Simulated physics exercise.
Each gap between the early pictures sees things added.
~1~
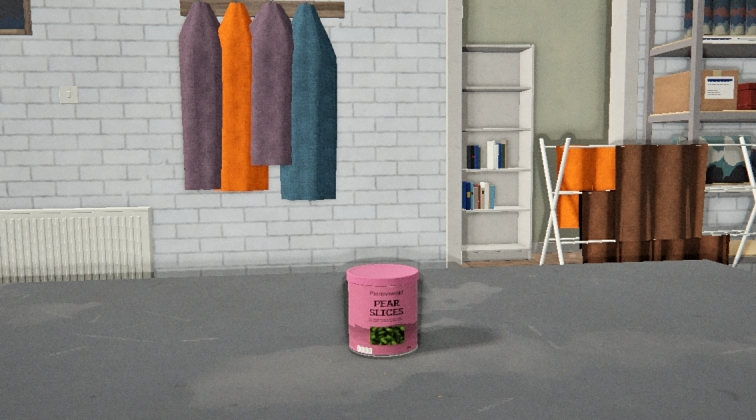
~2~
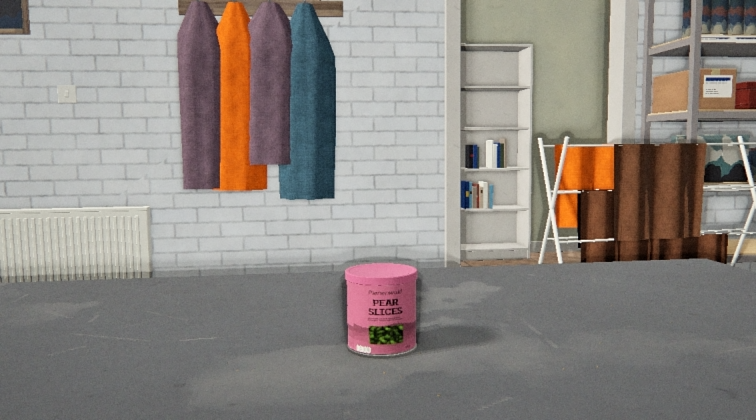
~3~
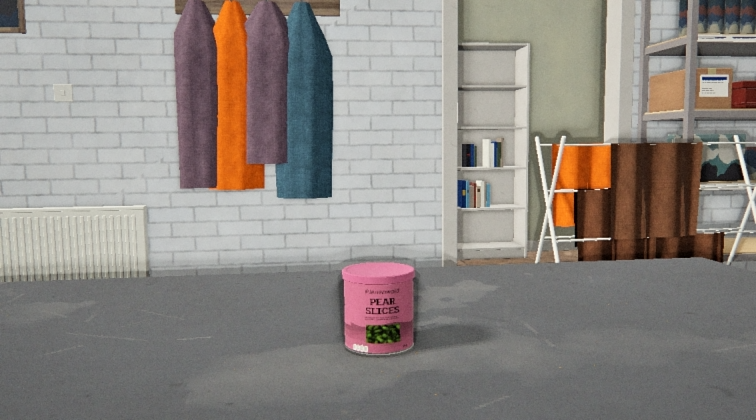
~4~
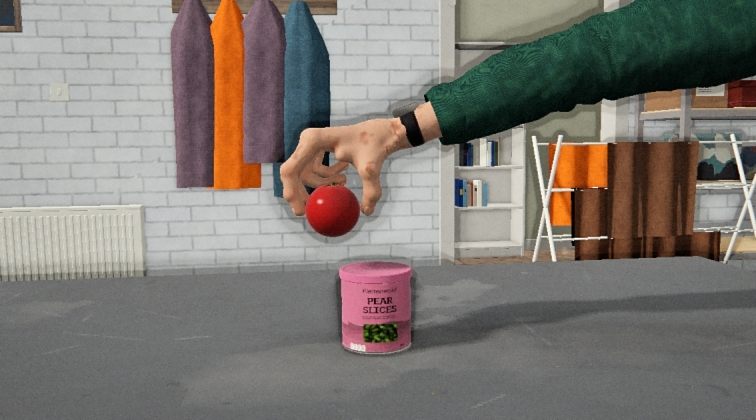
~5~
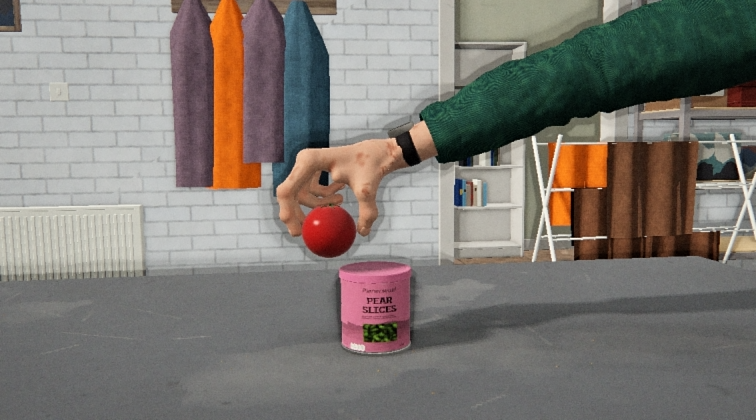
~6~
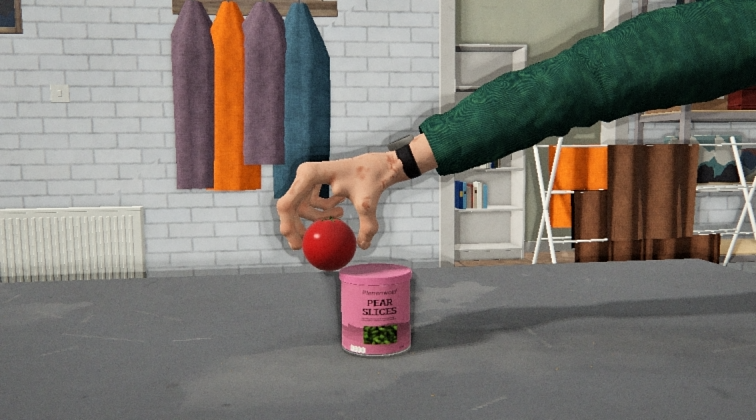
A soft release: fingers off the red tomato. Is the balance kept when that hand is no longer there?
No, the balance is lost.
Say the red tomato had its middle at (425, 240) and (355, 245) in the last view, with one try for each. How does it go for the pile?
Result 1: Pile falls; result 2: Pile stable.
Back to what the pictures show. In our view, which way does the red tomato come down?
Leftwards.
Then, 0.30 s after the last picture, red tomato now fallen.
Then, 0.40 s after the last picture, things are still on the move.
At rest, fallen, red tomato; pink tin in place. Seen from the same camera at the end, red tomato near (283, 326). The pile comes apart.
